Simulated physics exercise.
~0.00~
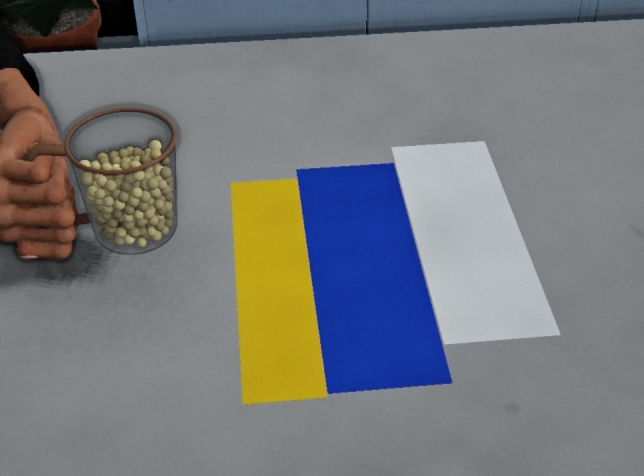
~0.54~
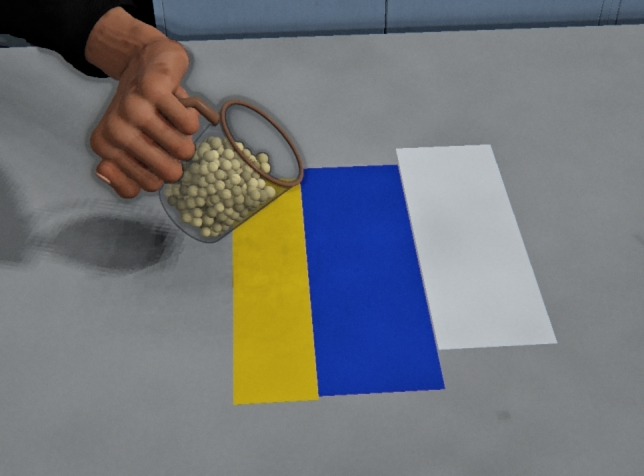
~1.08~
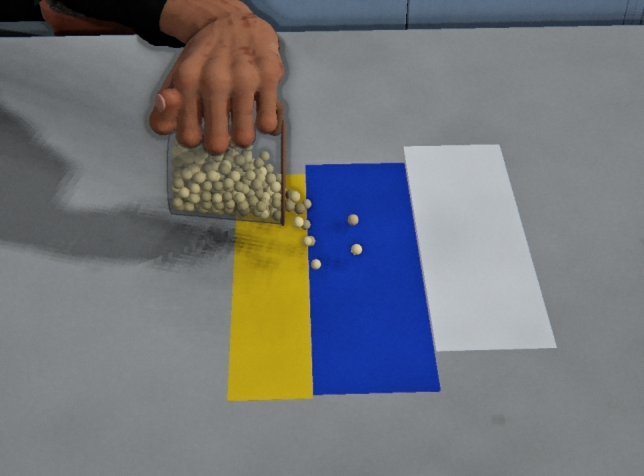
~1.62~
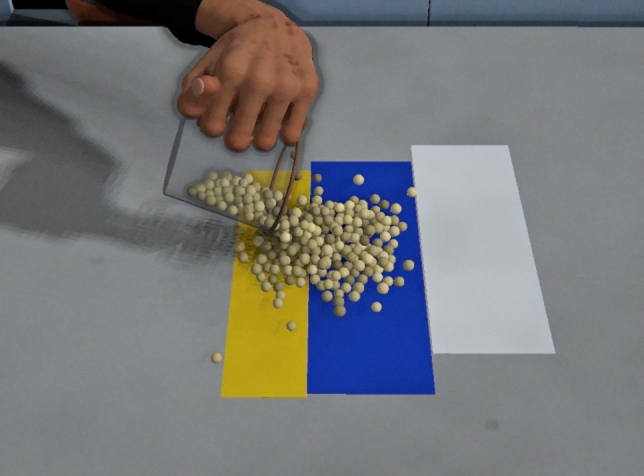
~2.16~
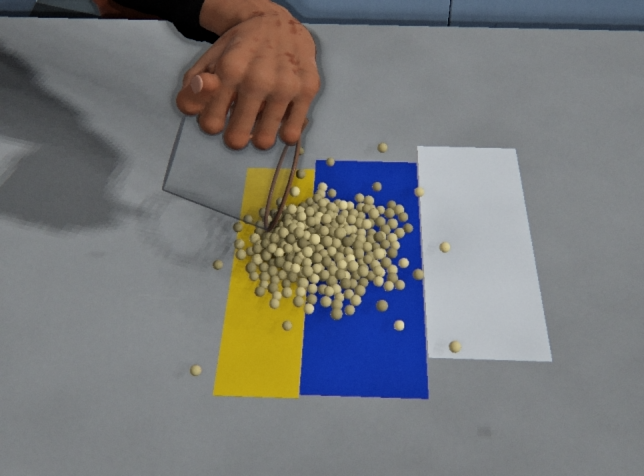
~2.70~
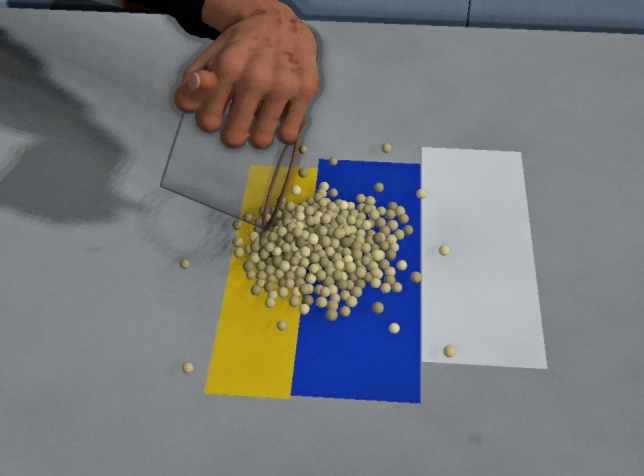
In this clip, a hand moves a clear cup of pale soya beans rightward and tips it over yellow, blue and white mats, pouring until it is empty; the beans end heaped across the yellow and blue mats, with a few scattered strays.
